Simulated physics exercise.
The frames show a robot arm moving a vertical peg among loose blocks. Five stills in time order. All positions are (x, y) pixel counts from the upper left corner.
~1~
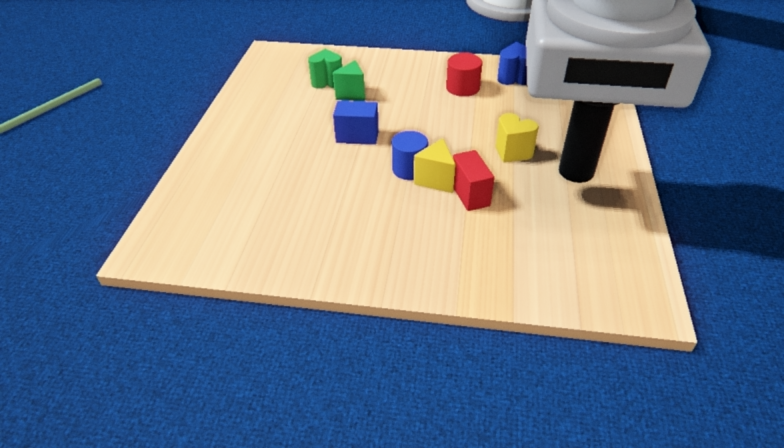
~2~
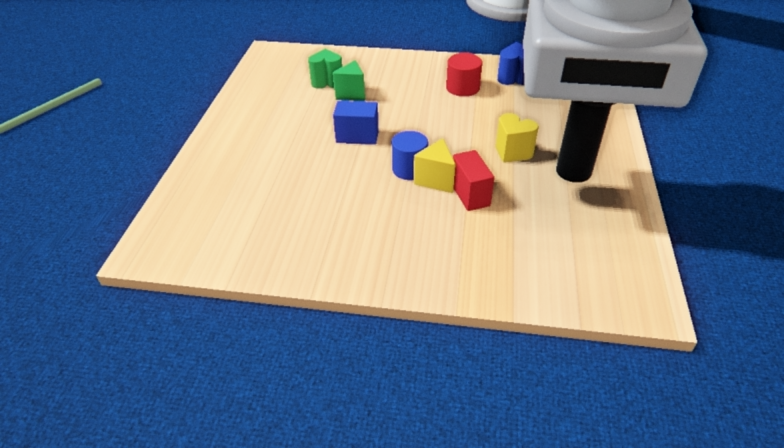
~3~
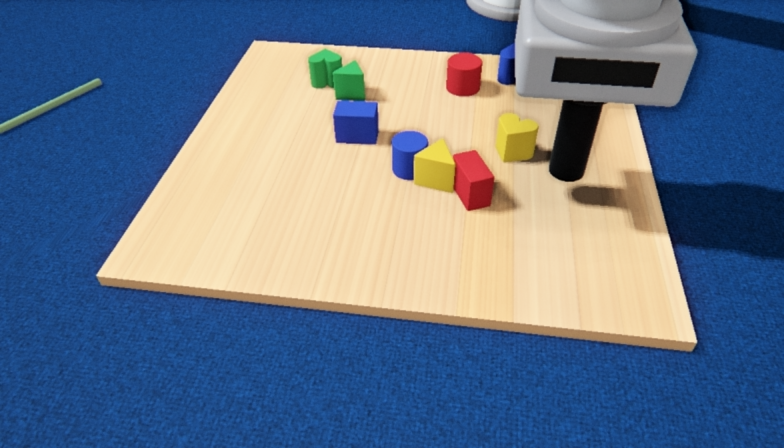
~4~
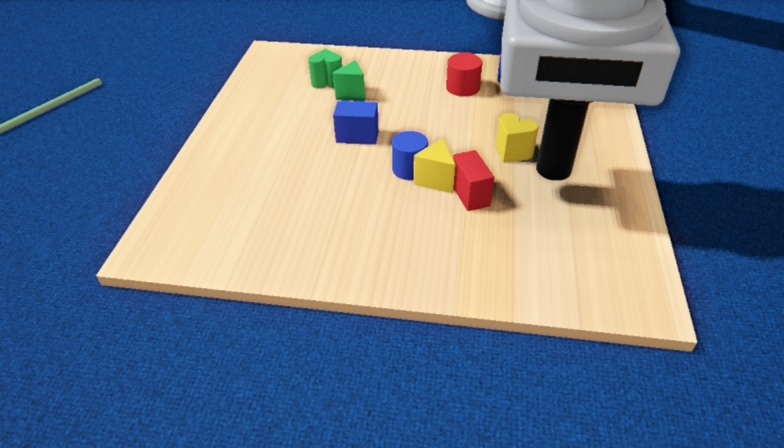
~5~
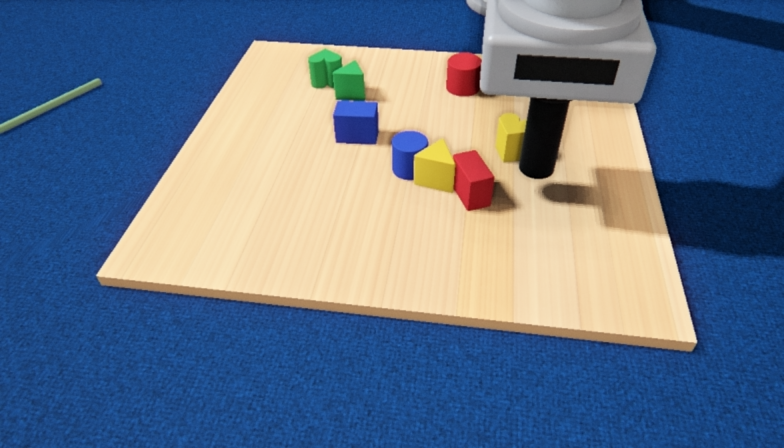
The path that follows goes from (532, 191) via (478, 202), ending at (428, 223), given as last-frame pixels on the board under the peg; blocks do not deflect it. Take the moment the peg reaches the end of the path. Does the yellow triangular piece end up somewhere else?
I believe so.
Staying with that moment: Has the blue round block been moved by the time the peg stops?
Yes - that is the case.
One third of the way, peg at (497, 176); red oblong at (467, 166), turned 15° clockwise.
Two thirds of the way, peg at (462, 187); blue round block at (400, 138); yellow triangular piece at (414, 155), turned 30° clockwise; red oblong at (432, 174), turned 40° clockwise.
At the end, peg at (429, 201); blue round block at (399, 138); yellow triangular piece at (403, 159), turned 65° clockwise; red oblong at (400, 182), turned 70° clockwise; yellow heart block in place.
